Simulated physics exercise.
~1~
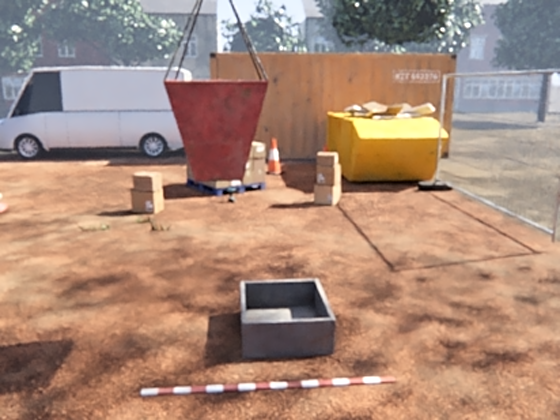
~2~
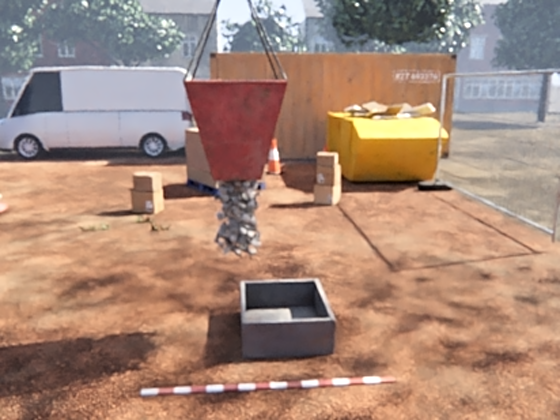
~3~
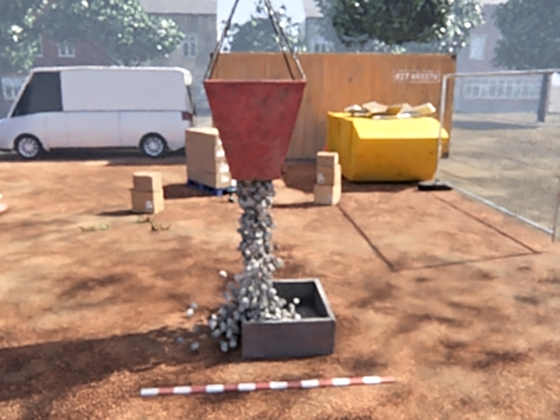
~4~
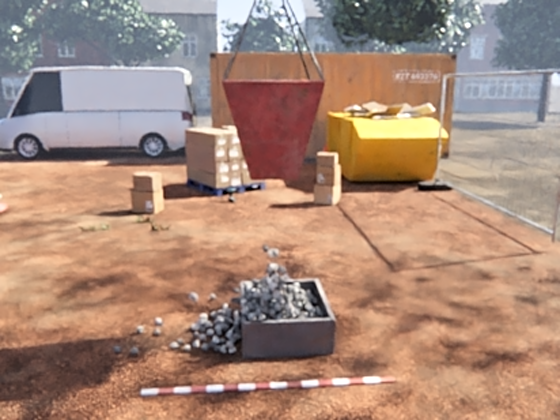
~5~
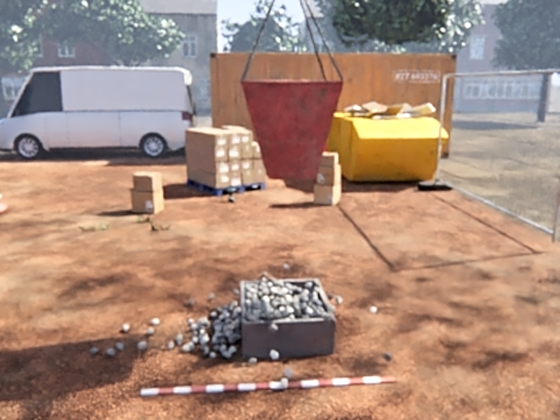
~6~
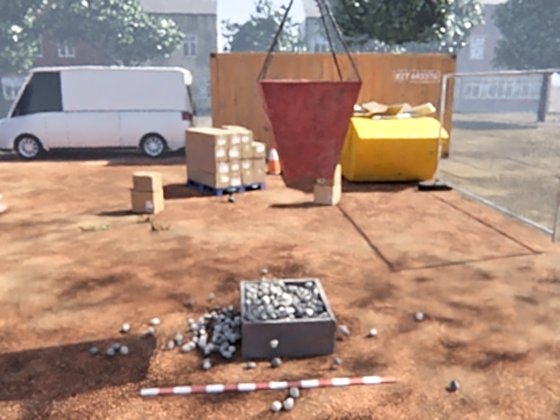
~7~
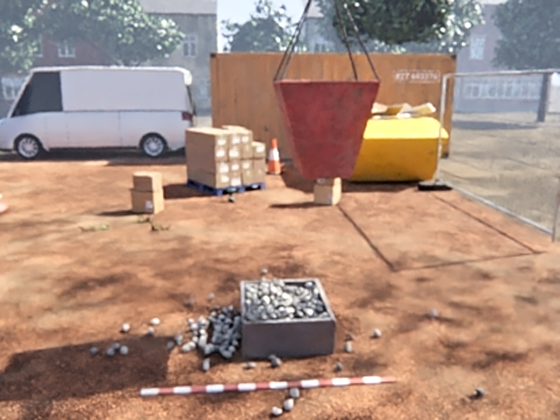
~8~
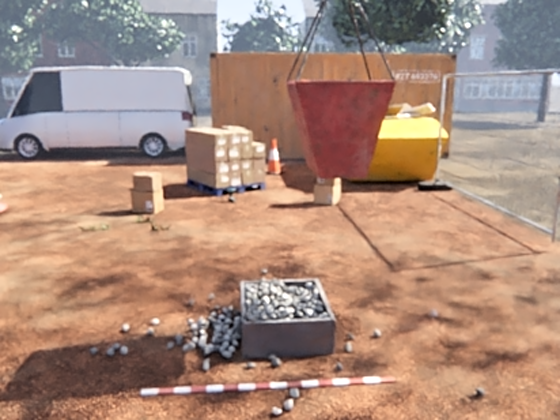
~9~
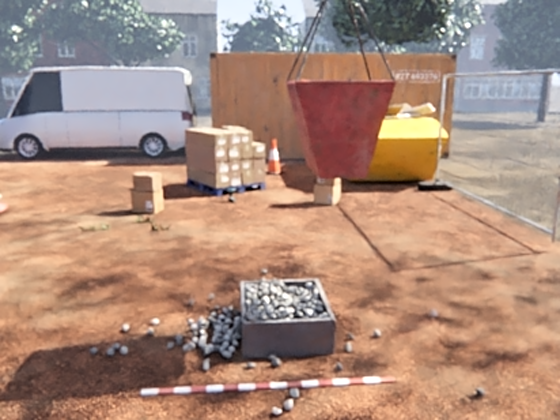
The clip opens on a red, tapered skip hanging from cables above a reddish dirt yard, with a white van, stacked boxes and a yellow container behind it. As the skip moves right, grey stones pour from its underside towards an open grey bin. The column lands at the bin's left side, filling it while some stones spill over the left edge. The emptied skip keeps travelling right as a few stones scatter forward and right, past the red and white pole. Finally the skip stops, leaving the bin heaped with stones, a small pile on its left and a few strays around.
